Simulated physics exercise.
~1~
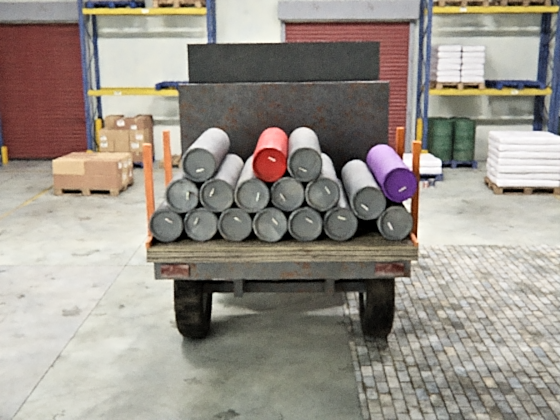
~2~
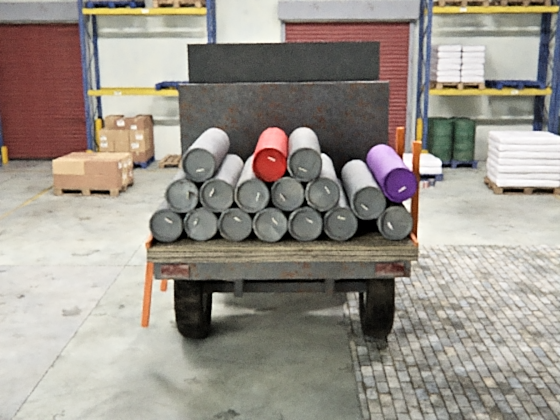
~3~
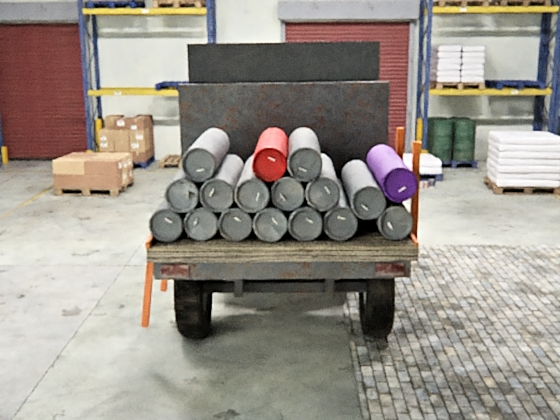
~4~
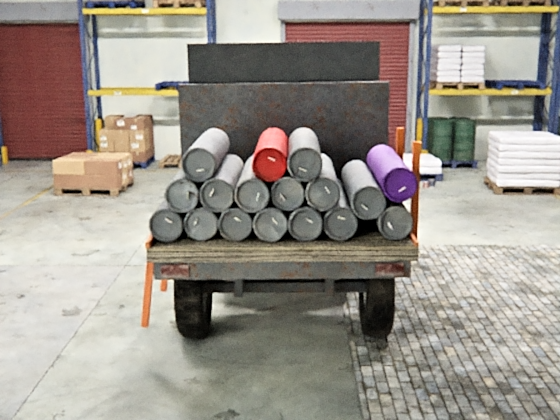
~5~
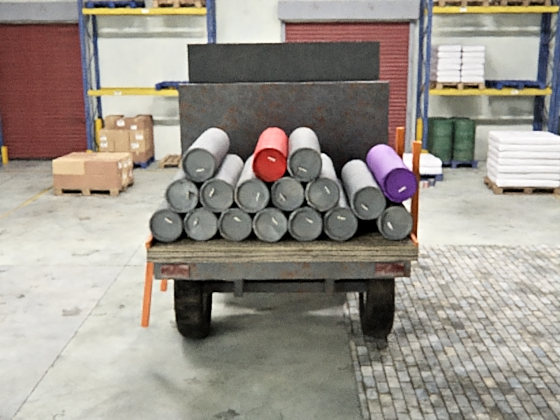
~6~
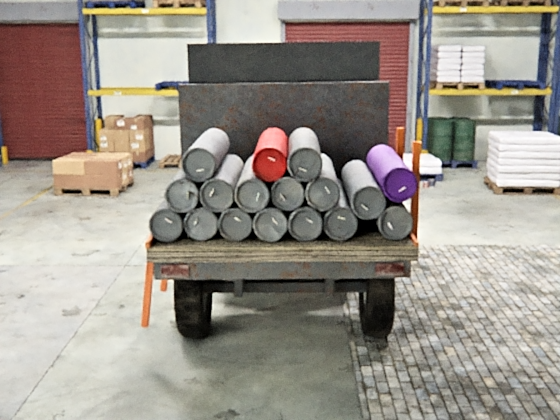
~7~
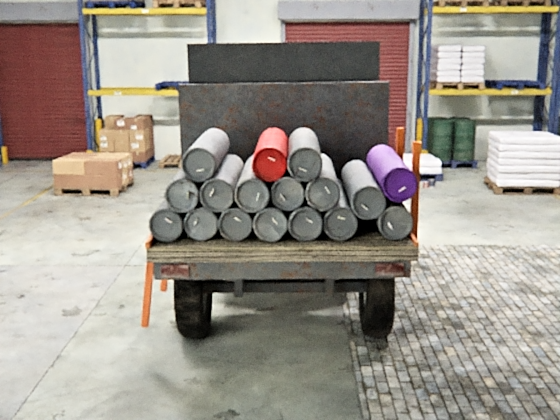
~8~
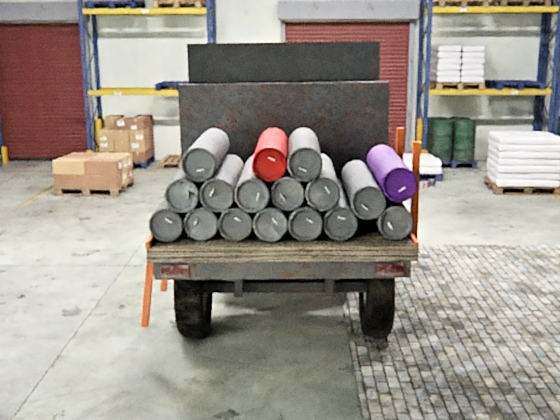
In a warehouse with red roller doors and tall blue and yellow racking, a parked flatbed lorry is seen from directly behind. Grey cylinders lie end-on in a stacked pile on its deck, with a red one on top near the middle and a purple one high at the right, between orange posts at both edges. The posts on the left swing outward and down, and end up hanging below the deck edge, while those on the right stay upright. The cylinders barely shift. At the end the whole pile still rests on the deck, with nothing fallen.
